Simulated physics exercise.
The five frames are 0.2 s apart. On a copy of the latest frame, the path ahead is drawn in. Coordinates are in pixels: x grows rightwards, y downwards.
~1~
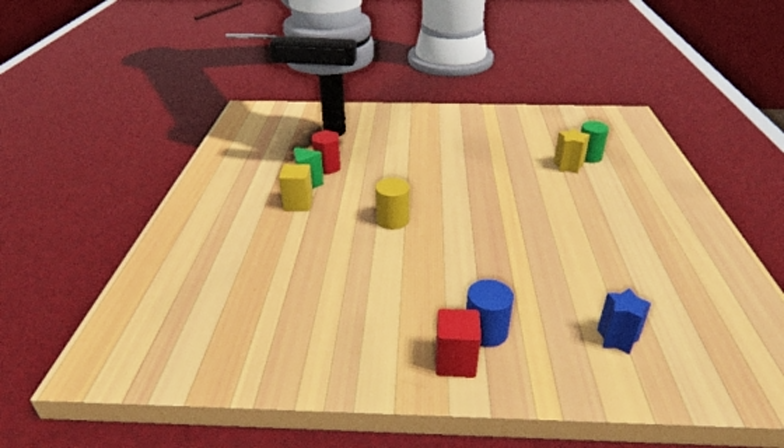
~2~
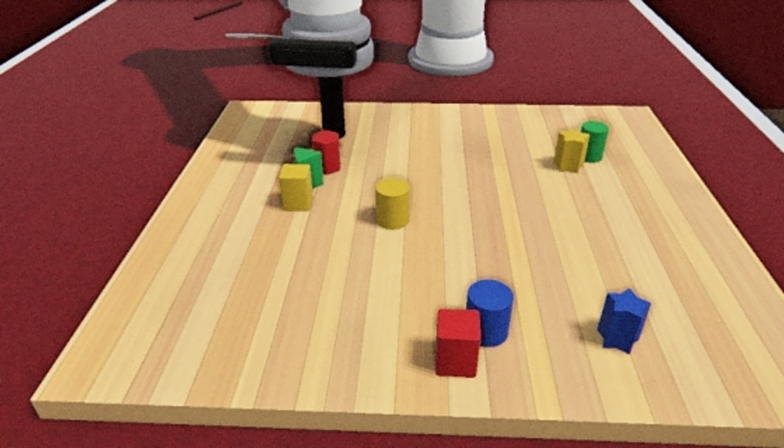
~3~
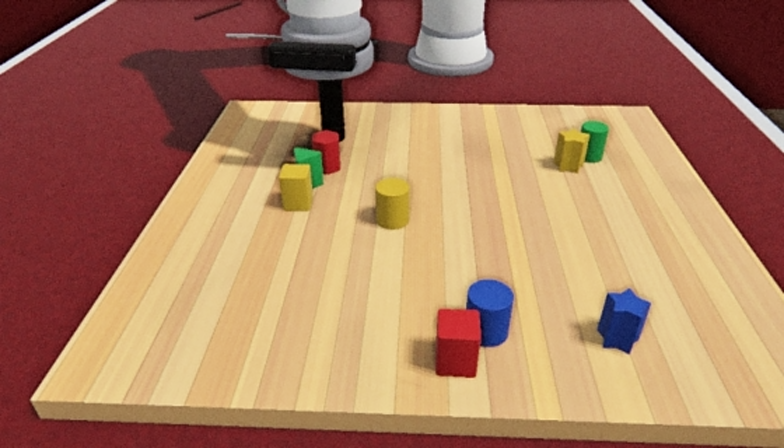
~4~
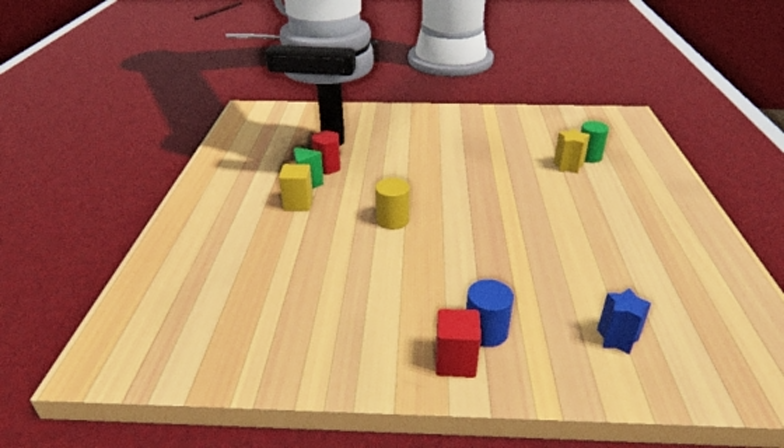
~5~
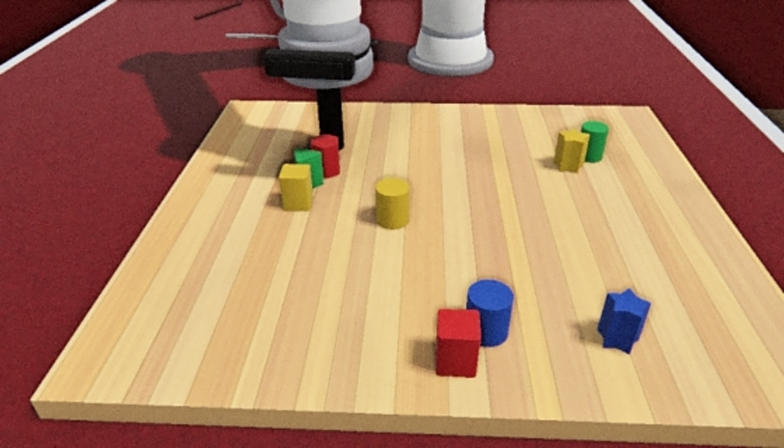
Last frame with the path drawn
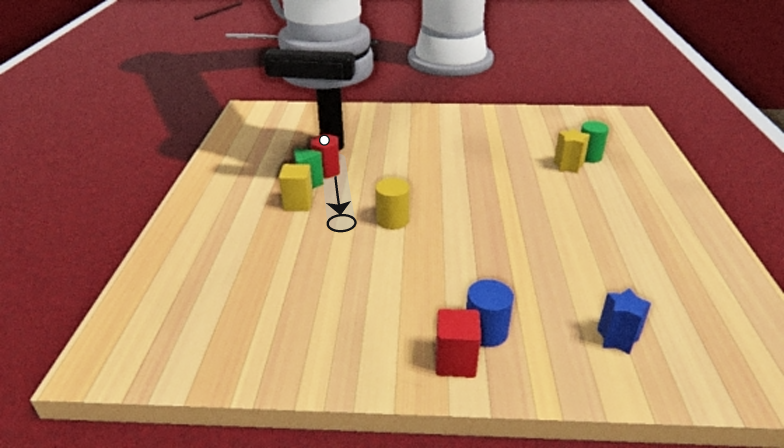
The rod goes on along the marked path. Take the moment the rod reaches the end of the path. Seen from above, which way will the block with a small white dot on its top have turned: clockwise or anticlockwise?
The sense of turning is clockwise.
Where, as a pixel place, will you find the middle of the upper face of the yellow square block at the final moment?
Expect it around (278, 179).
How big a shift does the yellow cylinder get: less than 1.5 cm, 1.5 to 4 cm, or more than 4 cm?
Travel: Within 1.5 cm.
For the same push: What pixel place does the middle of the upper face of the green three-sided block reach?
It will likely be found at (287, 164).
The line goes from (334, 159) to (342, 223); the dot is on the red six-sided block.
One third of the way, rod at (335, 167); yellow square block at (291, 174); green three-sided block at (293, 162), turned 40° clockwise; red six-sided block at (319, 159), turned 25° clockwise.
Two thirds of the way, rod at (337, 188); yellow square block at (278, 179); green three-sided block at (288, 164), turned 65° clockwise; red six-sided block at (309, 173), turned 100° clockwise.
At the end, rod at (341, 211); yellow square block at (278, 179); green three-sided block at (287, 164), turned 65° clockwise; red six-sided block at (308, 176), turned 120° clockwise; yellow cylinder unmoved.
